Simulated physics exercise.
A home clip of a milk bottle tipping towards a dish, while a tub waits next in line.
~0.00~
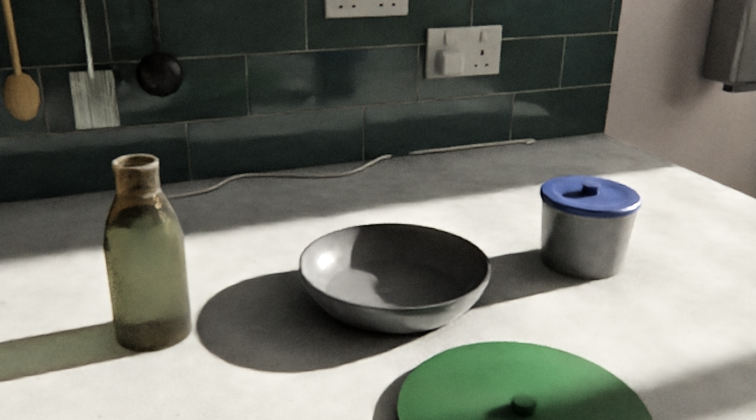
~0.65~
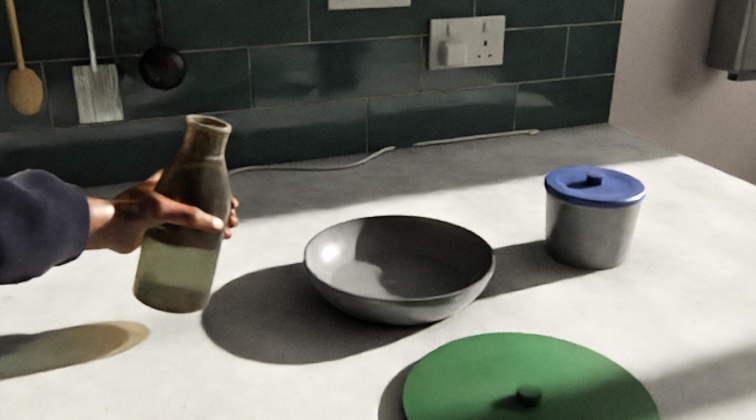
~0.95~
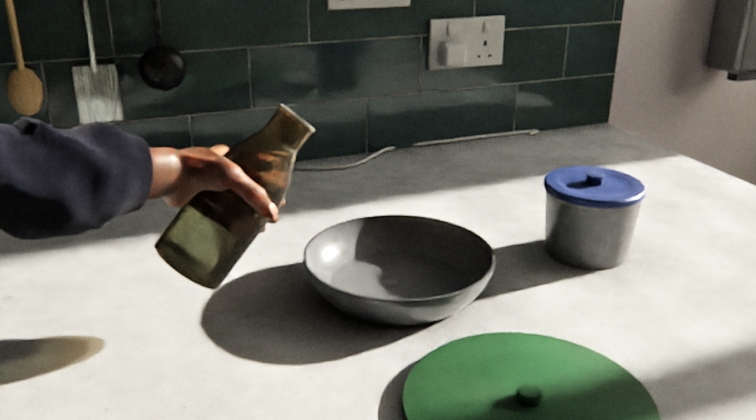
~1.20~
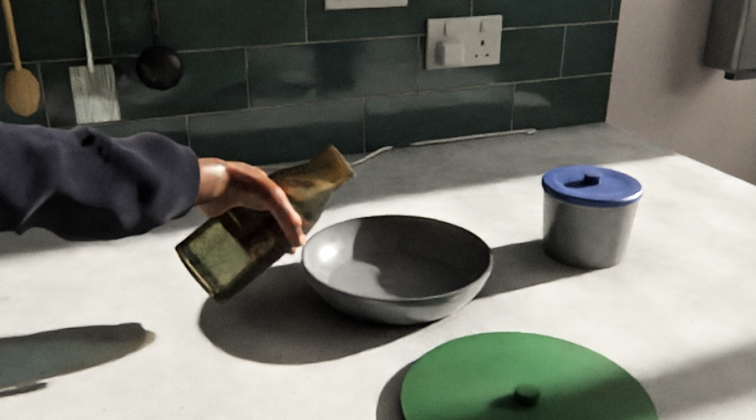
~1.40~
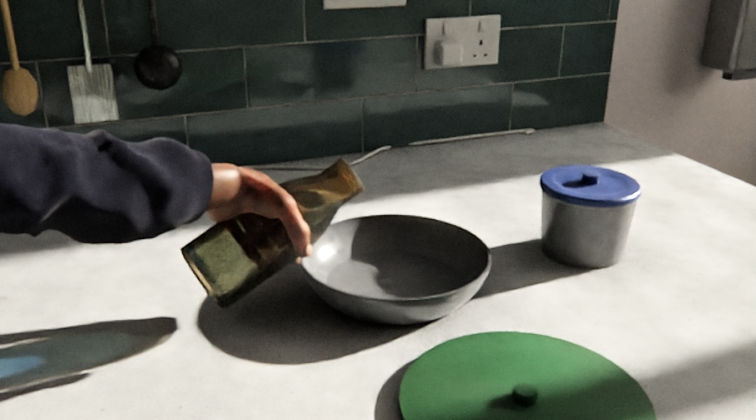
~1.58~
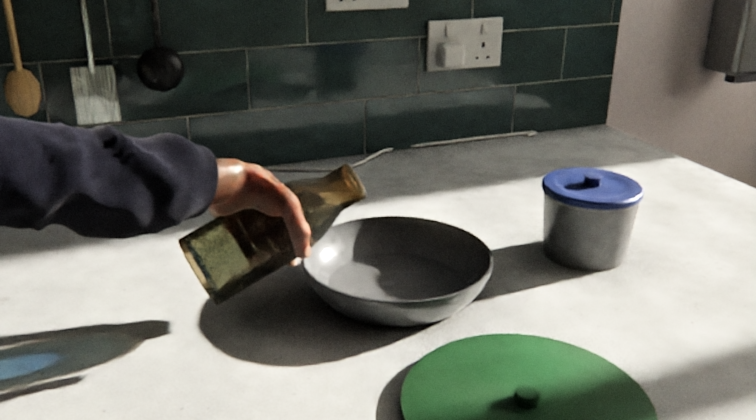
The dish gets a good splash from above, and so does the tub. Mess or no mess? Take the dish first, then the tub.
As I see it, most likely the dish receives it, most likely the tub misses out on it.
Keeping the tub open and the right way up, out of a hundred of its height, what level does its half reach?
Roughly 35 in a hundred, I reckon.
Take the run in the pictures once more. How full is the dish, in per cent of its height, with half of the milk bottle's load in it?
25 percent or so.
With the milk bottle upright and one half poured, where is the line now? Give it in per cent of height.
Estimate: Around 35 per cent of the height.
By 2.3 s, the dyed water goes into the dish.
By 3.2 s, it hits the lid of the tub and runs off.
By 4.6 s, the dish has its share inside; the tub is empty, in a puddle.
